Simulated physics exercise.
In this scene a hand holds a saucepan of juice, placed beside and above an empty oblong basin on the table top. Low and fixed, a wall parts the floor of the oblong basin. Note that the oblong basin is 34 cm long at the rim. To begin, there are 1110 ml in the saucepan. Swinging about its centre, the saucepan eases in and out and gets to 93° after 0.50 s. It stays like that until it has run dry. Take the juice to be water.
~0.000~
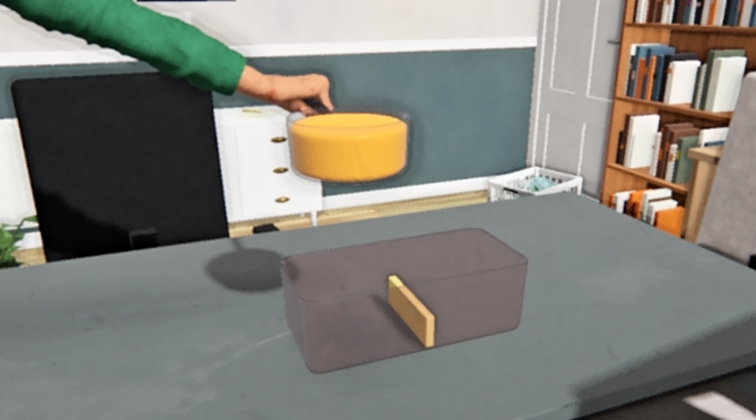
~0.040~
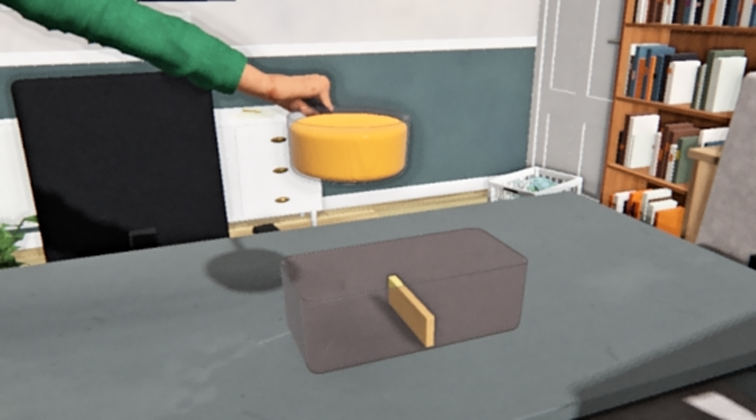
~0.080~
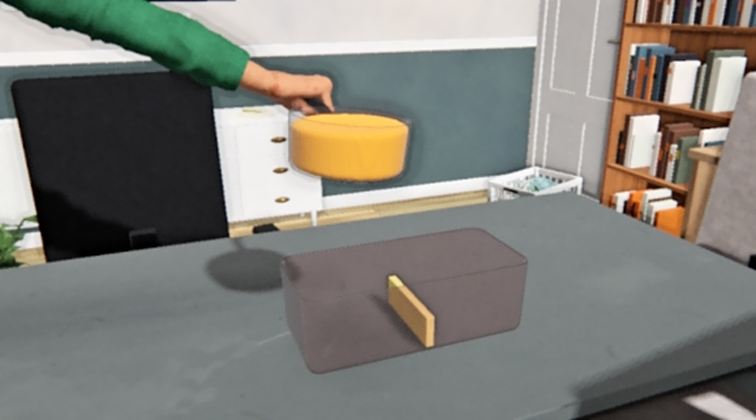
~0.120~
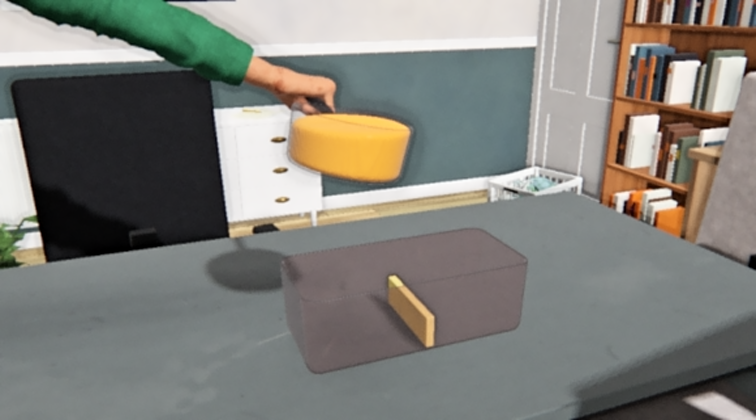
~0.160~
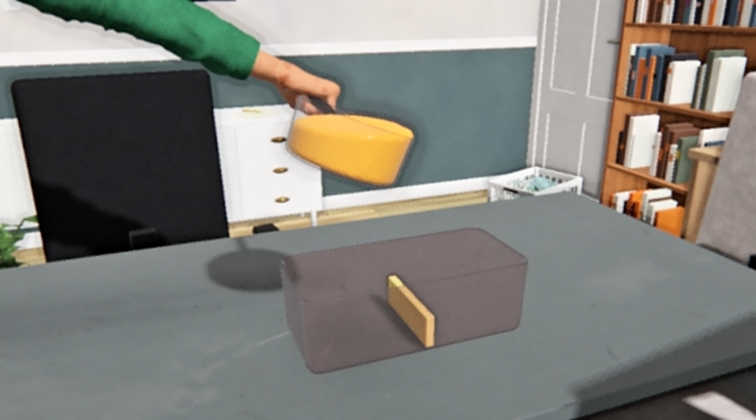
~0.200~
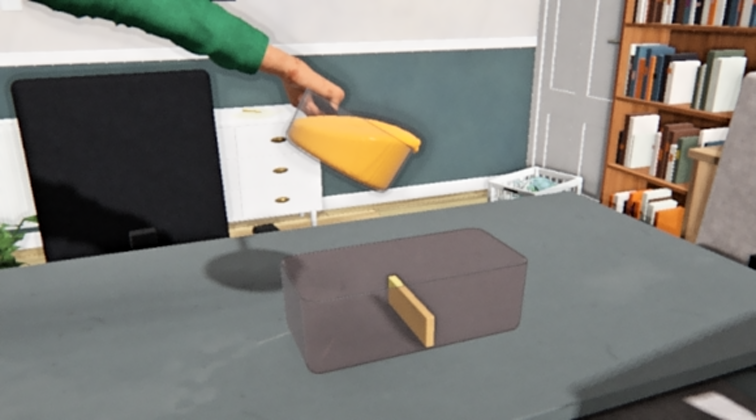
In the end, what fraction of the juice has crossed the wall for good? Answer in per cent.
In the end about 74 per cent has crossed for good.
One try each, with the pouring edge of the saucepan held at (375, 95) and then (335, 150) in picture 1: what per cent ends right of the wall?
In order, 50 and 10 per cent.
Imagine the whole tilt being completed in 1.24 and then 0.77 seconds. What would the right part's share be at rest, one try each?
About 90 %, then about 85 %.
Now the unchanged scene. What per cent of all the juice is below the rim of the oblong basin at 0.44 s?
16 %, roughly.
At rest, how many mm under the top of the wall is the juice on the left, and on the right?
Left roughly 40 mm; right roughly 12 mm.
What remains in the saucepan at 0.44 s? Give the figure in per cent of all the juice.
I'd put it near 28 percent.
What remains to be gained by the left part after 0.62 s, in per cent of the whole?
Roughly 14 in a hundred.
After 0.44 s the tilt is 90° and 27 per cent is still to pour, 0 is left of the wall and 16 right of it.
After 0.62 s the tilt is 93° and 8 per cent is still to pour, 6 is left of the wall and 70 right of it.
After 0.80 s the tilt is 93° and 3 per cent is still to pour, 13 is left of the wall and 62 right of it.
After 1.00 s the tilt is 93° and 1 per cent is still to pour, 17 is left of the wall and 75 right of it.
In the end 20 per cent lies left of the wall, 74 right of it and 6 outside.
